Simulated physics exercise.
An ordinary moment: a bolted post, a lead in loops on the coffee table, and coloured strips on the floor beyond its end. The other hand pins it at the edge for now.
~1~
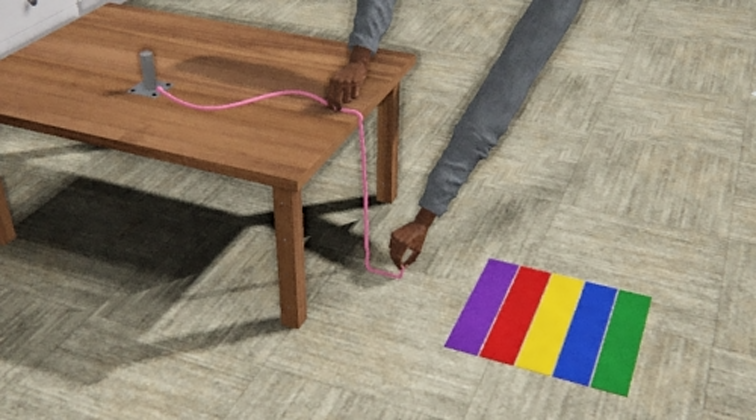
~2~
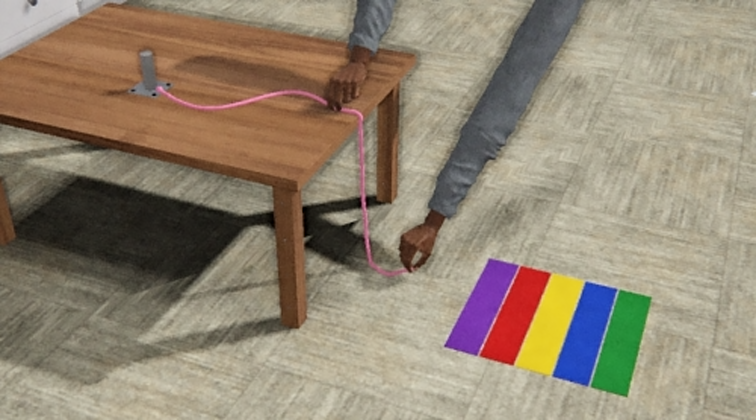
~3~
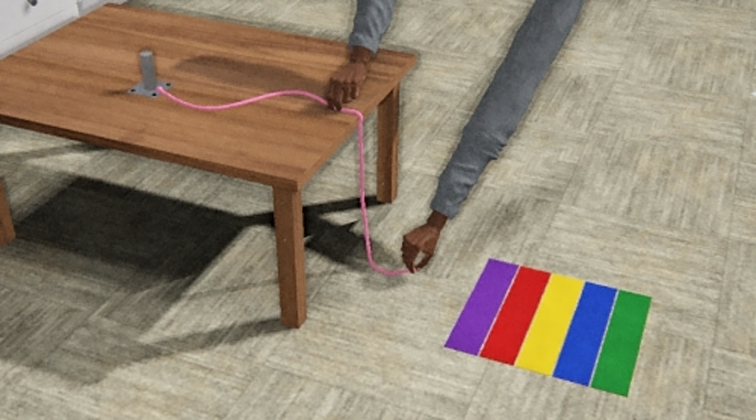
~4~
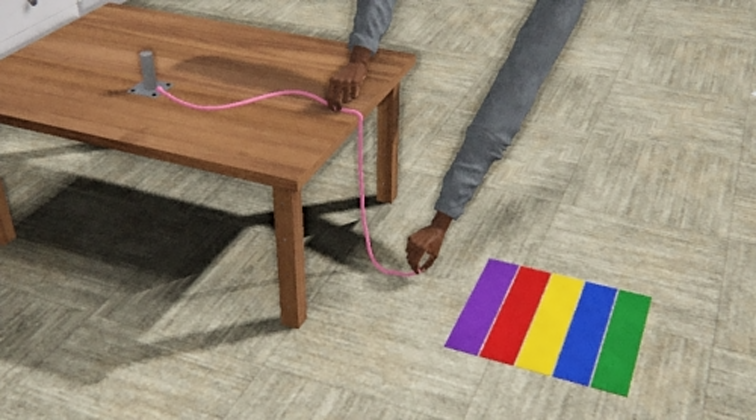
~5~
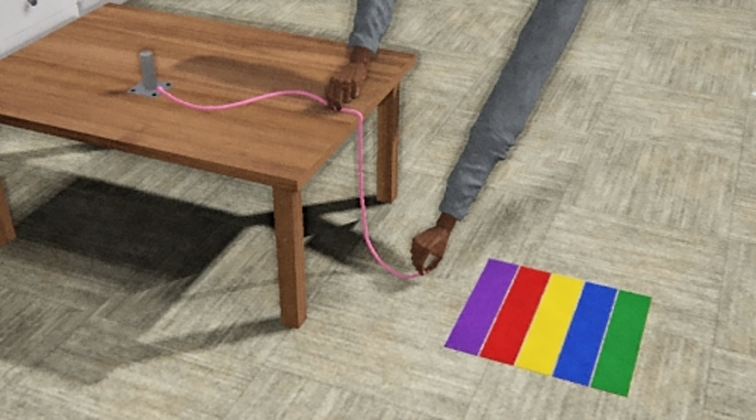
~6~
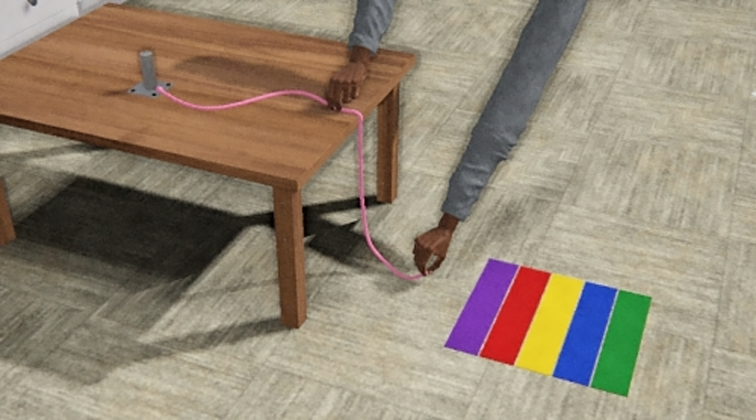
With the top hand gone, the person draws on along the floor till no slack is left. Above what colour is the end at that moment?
The end stops over the yellow strip.
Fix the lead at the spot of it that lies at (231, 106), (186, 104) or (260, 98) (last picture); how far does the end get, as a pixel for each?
Try by try, around (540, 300), (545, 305) and (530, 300).
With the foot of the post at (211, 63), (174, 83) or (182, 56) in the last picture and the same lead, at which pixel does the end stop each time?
In that order: (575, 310), (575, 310) and (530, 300).
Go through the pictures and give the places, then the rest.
In the first picture, end (402, 267); purple (469, 333); red (504, 343); yellow (540, 352); blue (577, 362); green (614, 372).
In the second picture, end (412, 269); lead through (179, 101) (244, 103) (313, 96) (360, 126) (363, 193) (368, 251).
In the third picture, end (415, 270).
In the fourth picture, end (419, 271); lead through (179, 101) (244, 103) (313, 96) (360, 126) (362, 193) (370, 251).
In the fifth picture, end (424, 272).
In the sixth picture, end (427, 273); lead through (179, 101) (244, 103) (313, 96) (360, 126) (361, 193) (375, 252).
Soon after, end near (485, 287); over purple.
Then, end near (530, 299); over red.
At full stretch, end near (557, 305); over yellow. It gets as far as the yellow strip.
